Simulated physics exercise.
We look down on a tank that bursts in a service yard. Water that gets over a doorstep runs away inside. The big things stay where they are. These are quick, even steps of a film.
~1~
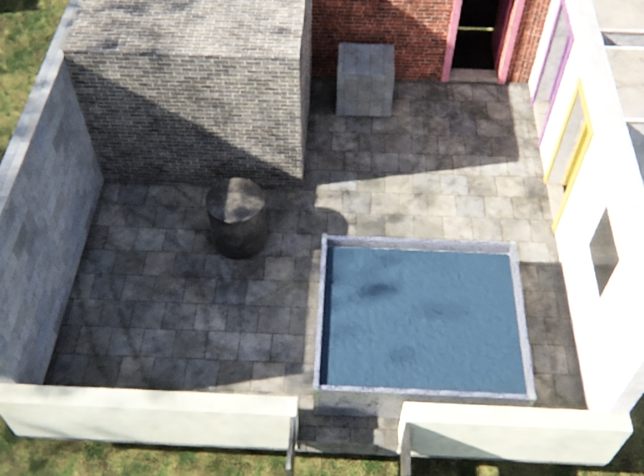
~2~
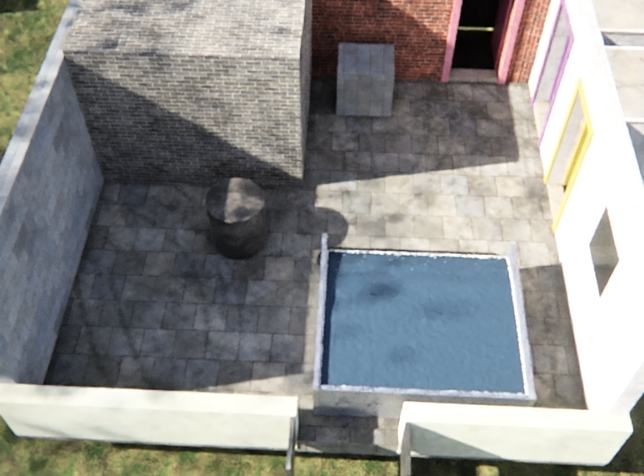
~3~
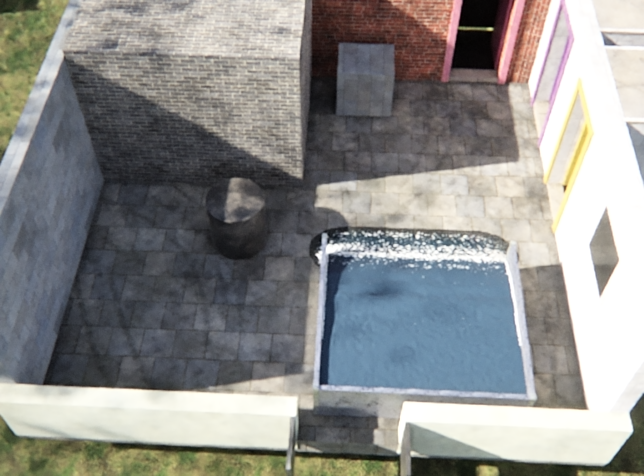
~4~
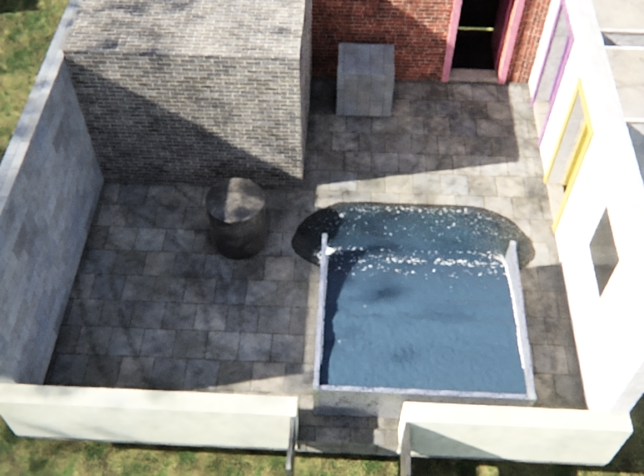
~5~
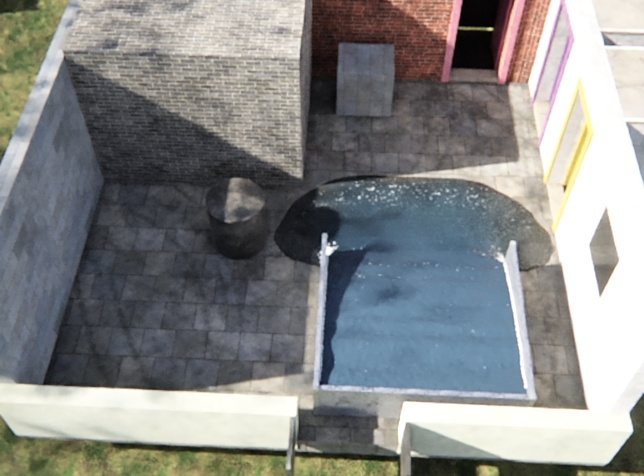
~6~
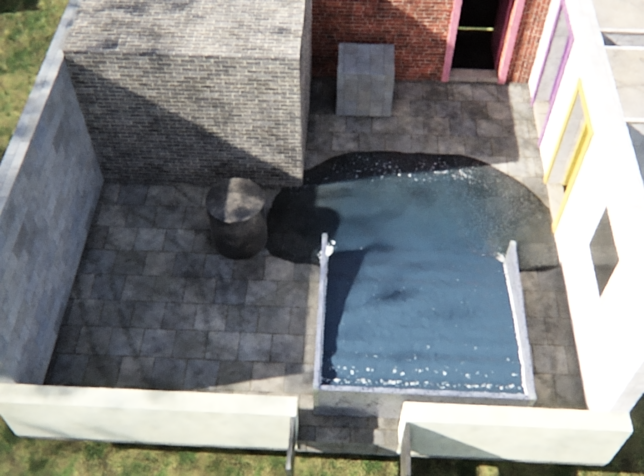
Water bursts from the tank's far side and spreads across the paved yard around a barrel.
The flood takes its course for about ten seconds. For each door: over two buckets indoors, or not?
One by one: The yellow door takes more than that; the purple door takes more than that; the pink door takes more than that.
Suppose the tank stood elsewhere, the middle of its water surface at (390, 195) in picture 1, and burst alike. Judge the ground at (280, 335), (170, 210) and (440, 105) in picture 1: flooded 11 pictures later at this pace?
One after the other: Free of water, dry, under water.
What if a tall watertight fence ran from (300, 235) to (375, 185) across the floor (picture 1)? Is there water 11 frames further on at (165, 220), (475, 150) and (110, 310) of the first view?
In turn: Dry, under water, clear.
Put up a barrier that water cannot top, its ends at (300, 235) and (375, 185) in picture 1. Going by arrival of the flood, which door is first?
It is the one in yellow.
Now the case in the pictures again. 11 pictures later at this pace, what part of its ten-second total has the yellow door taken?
Near 10 in a hundred.
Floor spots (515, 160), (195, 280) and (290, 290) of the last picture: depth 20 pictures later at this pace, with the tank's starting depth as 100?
Roughly 12, 0 and 0 per cent, in turn.
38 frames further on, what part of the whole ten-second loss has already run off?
Some 80 per cent.
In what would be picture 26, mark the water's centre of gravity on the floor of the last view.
At about (398, 181).
A moment on, water covers 45 % of the floor; the yellow door under two buckets in, the purple door wet at the sill, nothing in, the pink door wet at the sill, nothing in.
Next, water covers 55 % of the floor; the yellow door over two buckets in, the purple door wet at the sill, nothing in, the pink door over two buckets in.
Then, water covers 60 % of the floor; the yellow door over two buckets in, the purple door under two buckets in, the pink door far over two buckets in.
Later, water covers 75 % of the floor; the yellow door far over two buckets in, the purple door over two buckets in, the pink door far over two buckets in.
In the end, water covers 95 % of the floor; the yellow door far over two buckets in, the purple door over two buckets in, the pink door far over two buckets in.
